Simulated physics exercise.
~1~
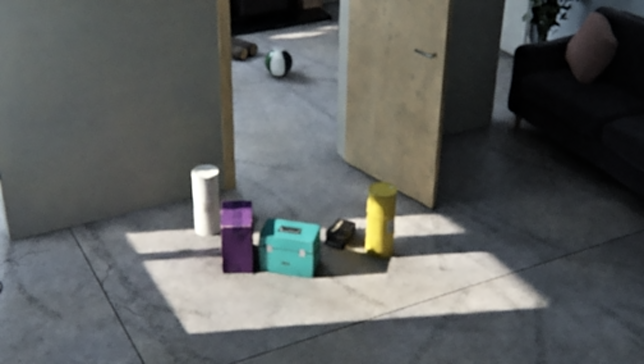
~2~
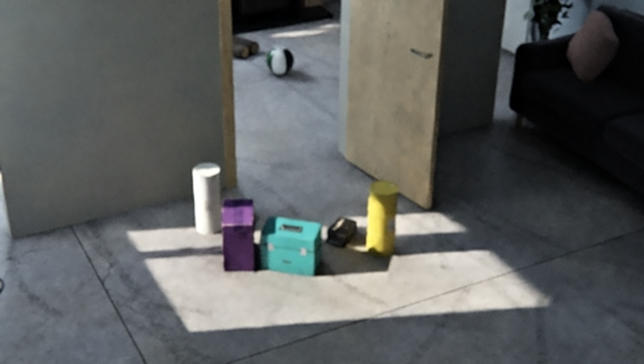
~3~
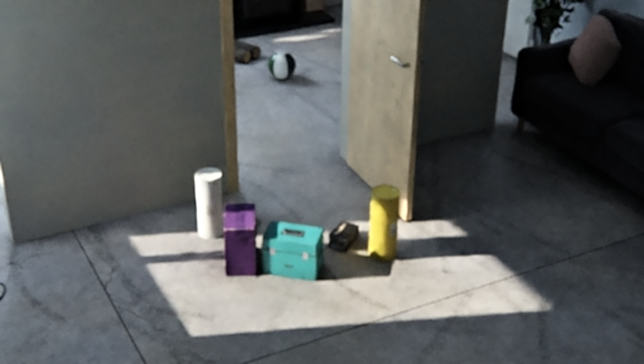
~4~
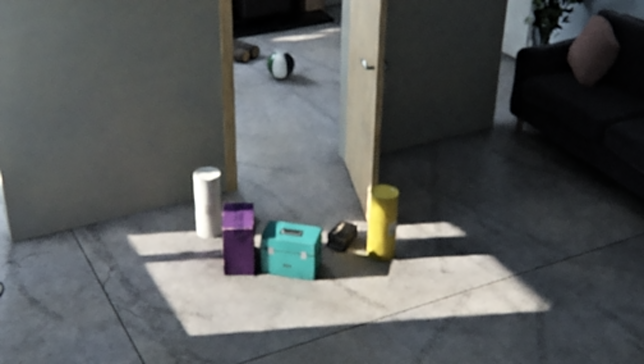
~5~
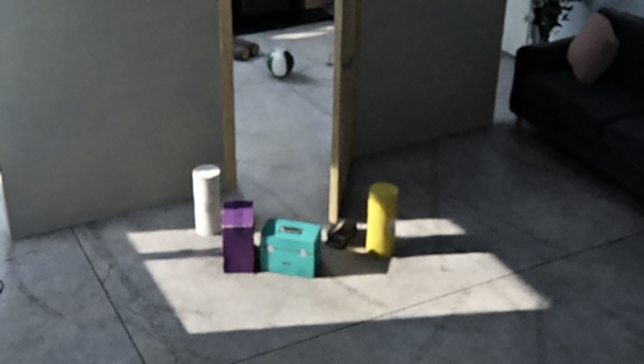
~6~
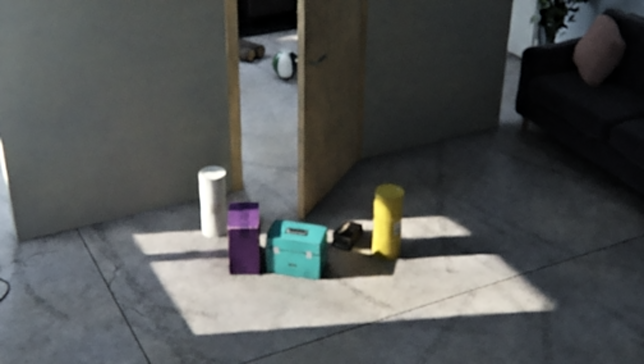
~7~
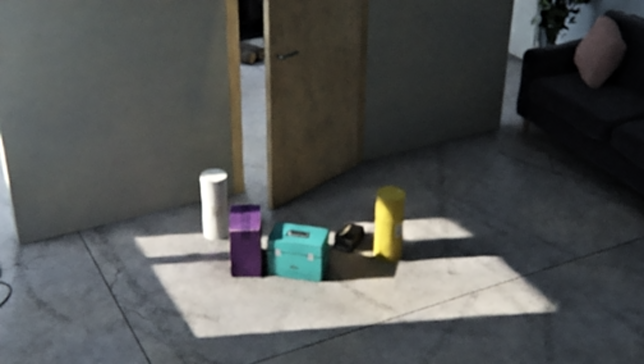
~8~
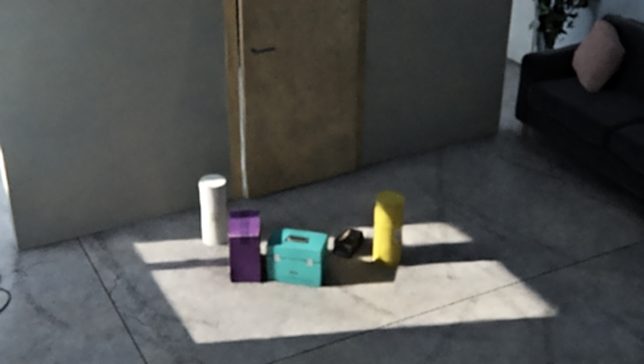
Wooden door swinging steadily shut behind a purple box, turquoise toolbox and yellow canister, ending closed in its frame.
